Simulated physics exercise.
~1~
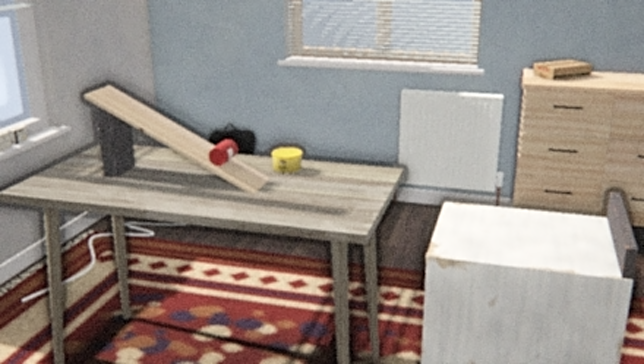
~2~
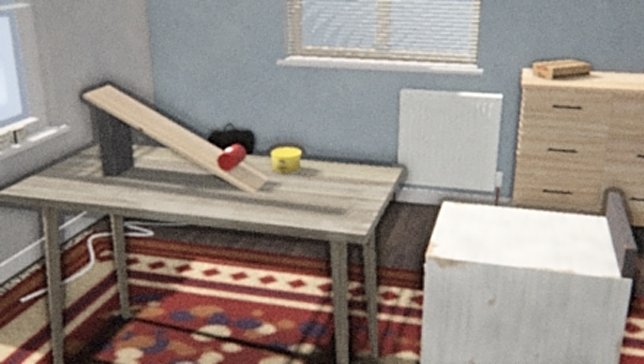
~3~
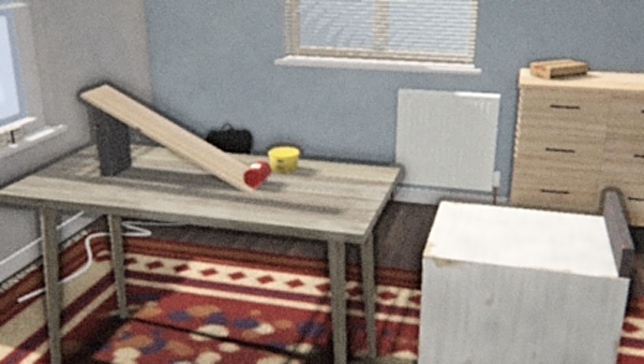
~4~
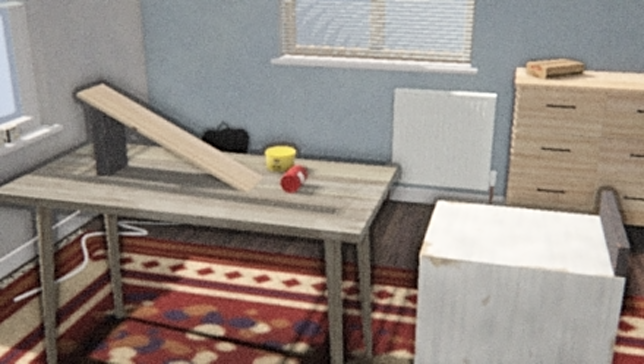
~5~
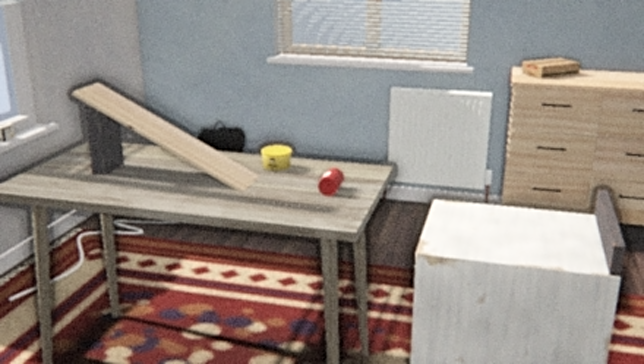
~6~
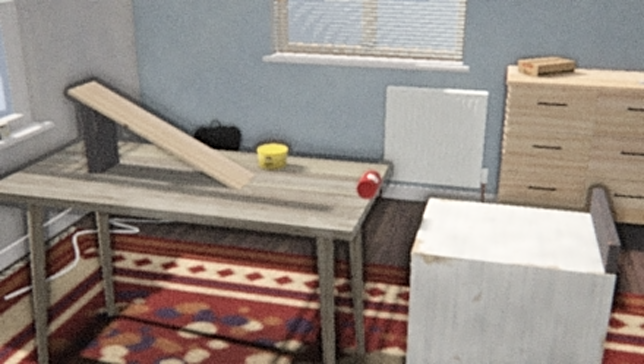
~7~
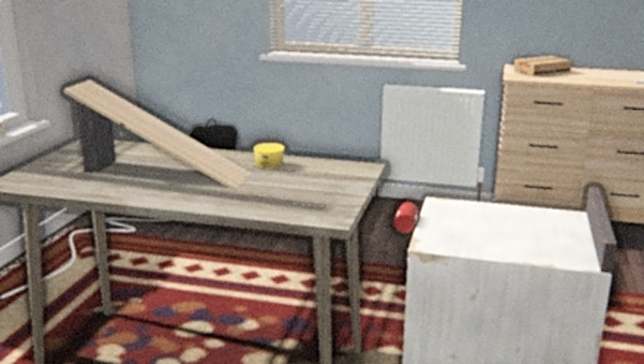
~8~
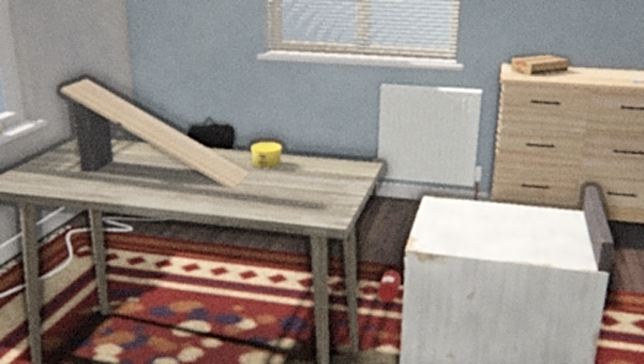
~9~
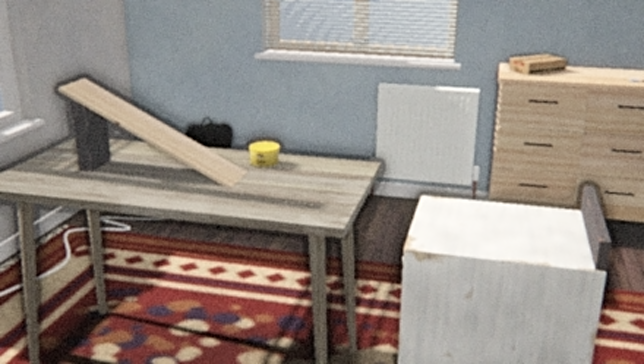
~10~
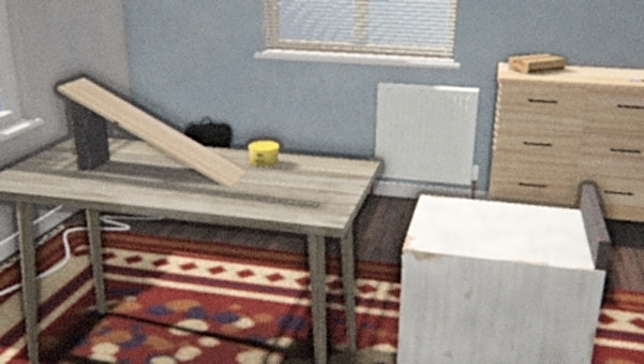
In a room with blue-grey walls and a patterned red rug, seen from slightly above, a wooden ramp slopes down to the right on a grey-brown table. A red jar lies on its side on the ramp, a yellow tub stands behind its foot, and a white cabinet sits beyond the table's right end. The jar rolls down the ramp and across the tabletop as the view pans slightly right. It rolls off the edge, reaches the cabinet's near side and drops into the gap. It disappears from sight, while the yellow tub remains in place.
